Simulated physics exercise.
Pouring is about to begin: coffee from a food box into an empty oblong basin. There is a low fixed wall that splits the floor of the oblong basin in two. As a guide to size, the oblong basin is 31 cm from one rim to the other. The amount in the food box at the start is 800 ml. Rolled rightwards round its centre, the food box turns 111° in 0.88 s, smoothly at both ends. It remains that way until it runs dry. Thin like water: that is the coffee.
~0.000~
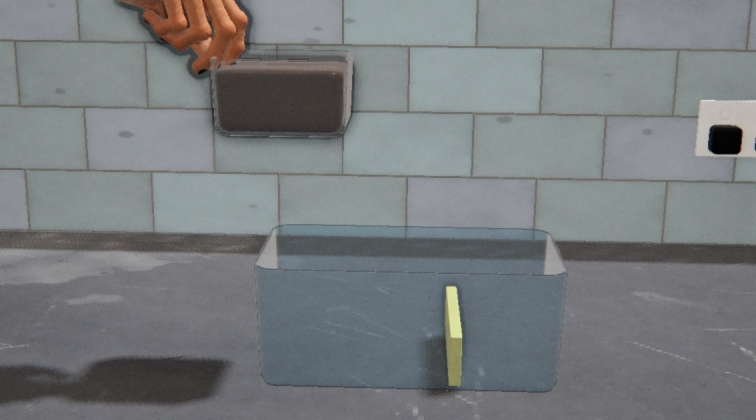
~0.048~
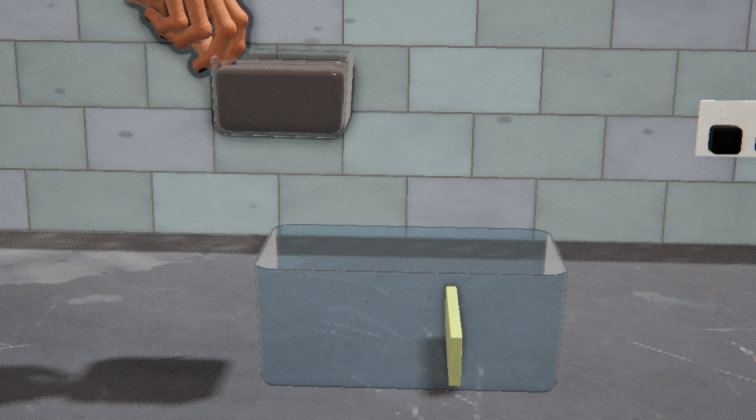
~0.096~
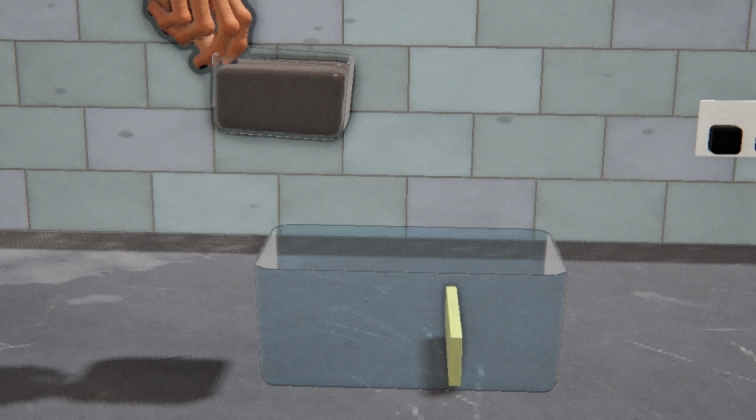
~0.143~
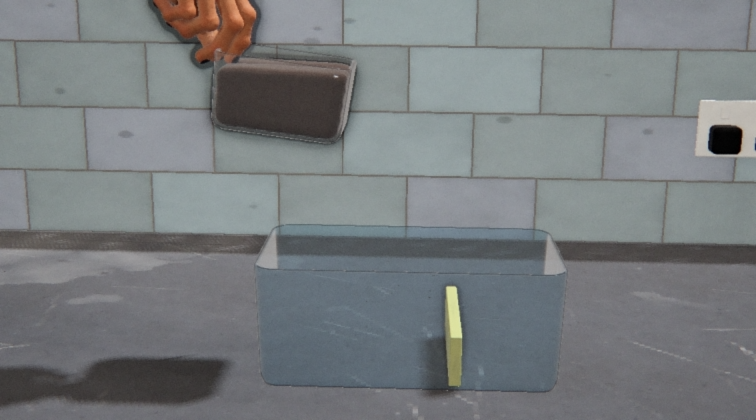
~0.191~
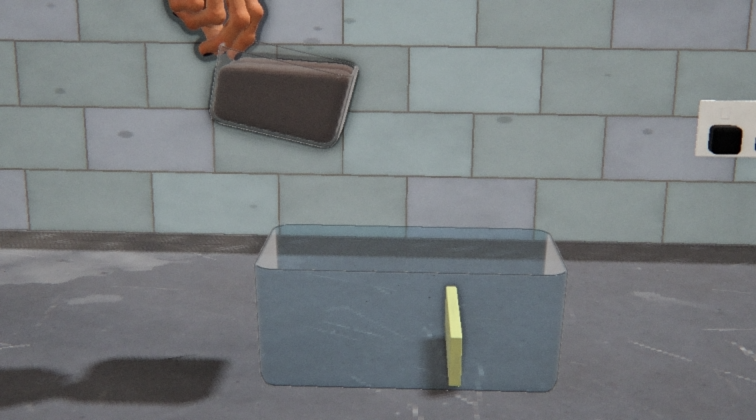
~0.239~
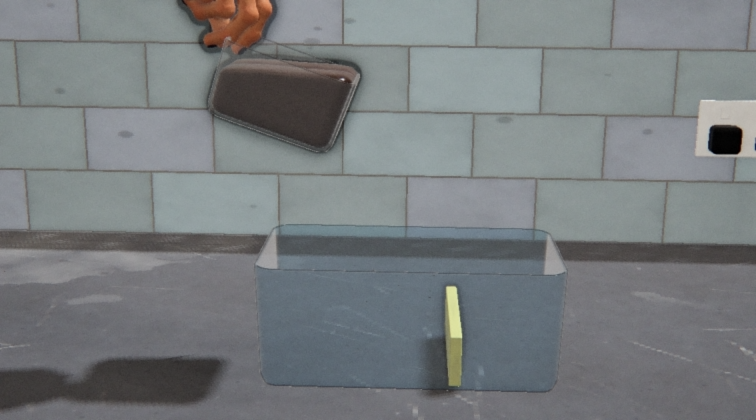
An orange-brown hand above a clear food box of dark coffee shifted slightly right as the box gradually tilted, its right side dipping, over a bluish see-through basin with a yellow piece at its front.
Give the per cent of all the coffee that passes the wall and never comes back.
I would say 5 percent.
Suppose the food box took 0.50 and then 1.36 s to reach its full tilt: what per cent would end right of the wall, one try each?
Respectively 10 and 10 %.
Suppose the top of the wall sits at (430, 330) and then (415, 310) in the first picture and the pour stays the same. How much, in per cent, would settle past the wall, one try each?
Some 45 in a hundred, then some 60 in a hundred.
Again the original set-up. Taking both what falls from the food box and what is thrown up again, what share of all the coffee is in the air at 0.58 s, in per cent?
About 44 per cent.
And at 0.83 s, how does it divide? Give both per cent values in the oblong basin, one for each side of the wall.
Near 86 on the left, 3 on the right.
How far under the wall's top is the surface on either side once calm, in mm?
Left about 30 mm, while the right is about 52 mm.
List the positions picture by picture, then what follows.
It leans 0°; its right rim is at (349, 58); the coffee meets the walls at (223, 65) and (348, 67); the oblong basin's rim runs from (265, 247) to (558, 253); the wall's top is at (454, 312), in the first picture.
It leans 1°; its right rim is at (349, 59); the coffee meets the walls at (224, 65) and (347, 67), in the second picture.
It leans 3°; its right rim is at (351, 62); the coffee meets the walls at (224, 65) and (348, 69), in the third picture.
It leans 7°; its right rim is at (353, 67); the coffee meets the walls at (227, 64) and (350, 70), in the fourth picture.
It leans 12°; its right rim is at (354, 73); the coffee meets the walls at (227, 64) and (353, 71), in the fifth picture.
It leans 19°; its right rim is at (356, 81); the coffee meets the walls at (227, 67) and (357, 74); 1 per cent is over the edge, in the sixth picture.
After 0.58 s the tilt is 82° and 35 per cent is still to pour, 21 is left of the wall and 0 right of it.
After 0.83 s the tilt is 110° and 5 per cent is still to pour, 85 is left of the wall and 3 right of it.
After 1.10 s the tilt is 111° and 0 per cent is still to pour, 93 is left of the wall and 5 right of it.
After 1.38 s the tilt is 111° and 0 per cent is still to pour, 93 is left of the wall and 5 right of it.
In the end 93 per cent lies left of the wall, 5 right of it and 2 outside.
